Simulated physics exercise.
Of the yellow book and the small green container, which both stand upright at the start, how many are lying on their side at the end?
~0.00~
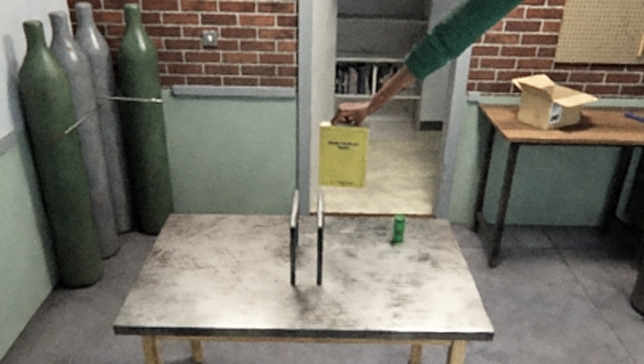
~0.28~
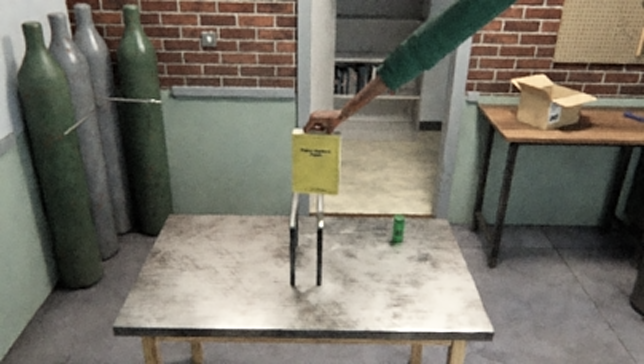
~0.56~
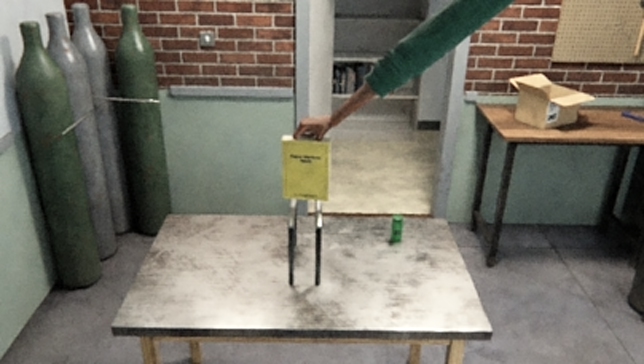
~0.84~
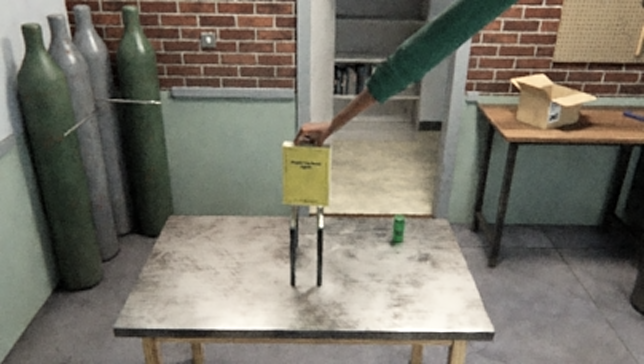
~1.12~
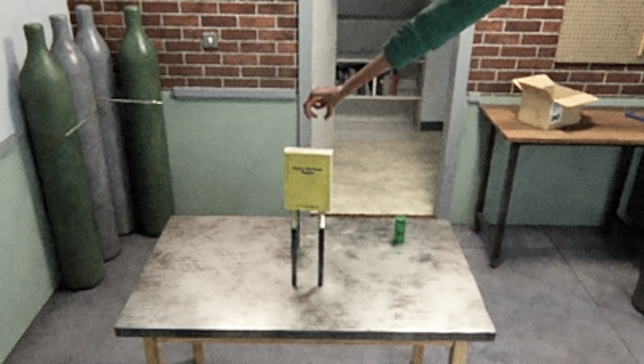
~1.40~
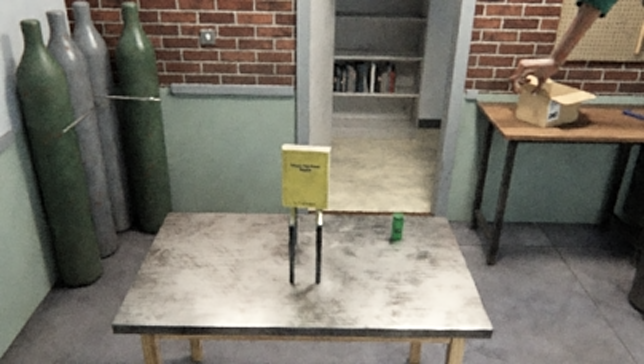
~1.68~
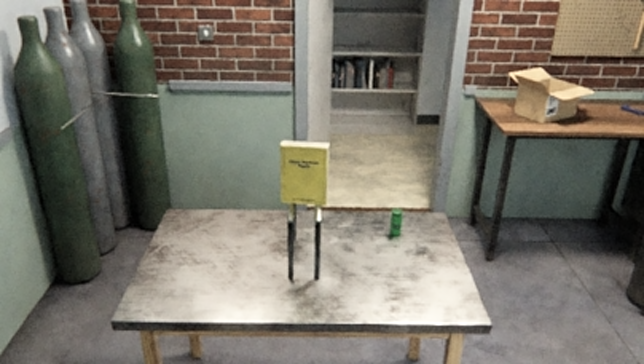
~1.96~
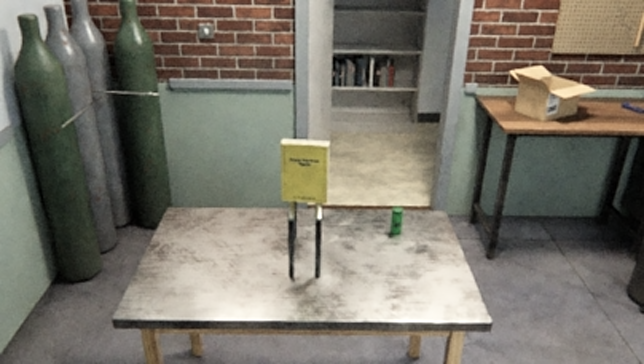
None of them are. The yellow book is still upright on top of the ledges, and the green container is still standing on the table.
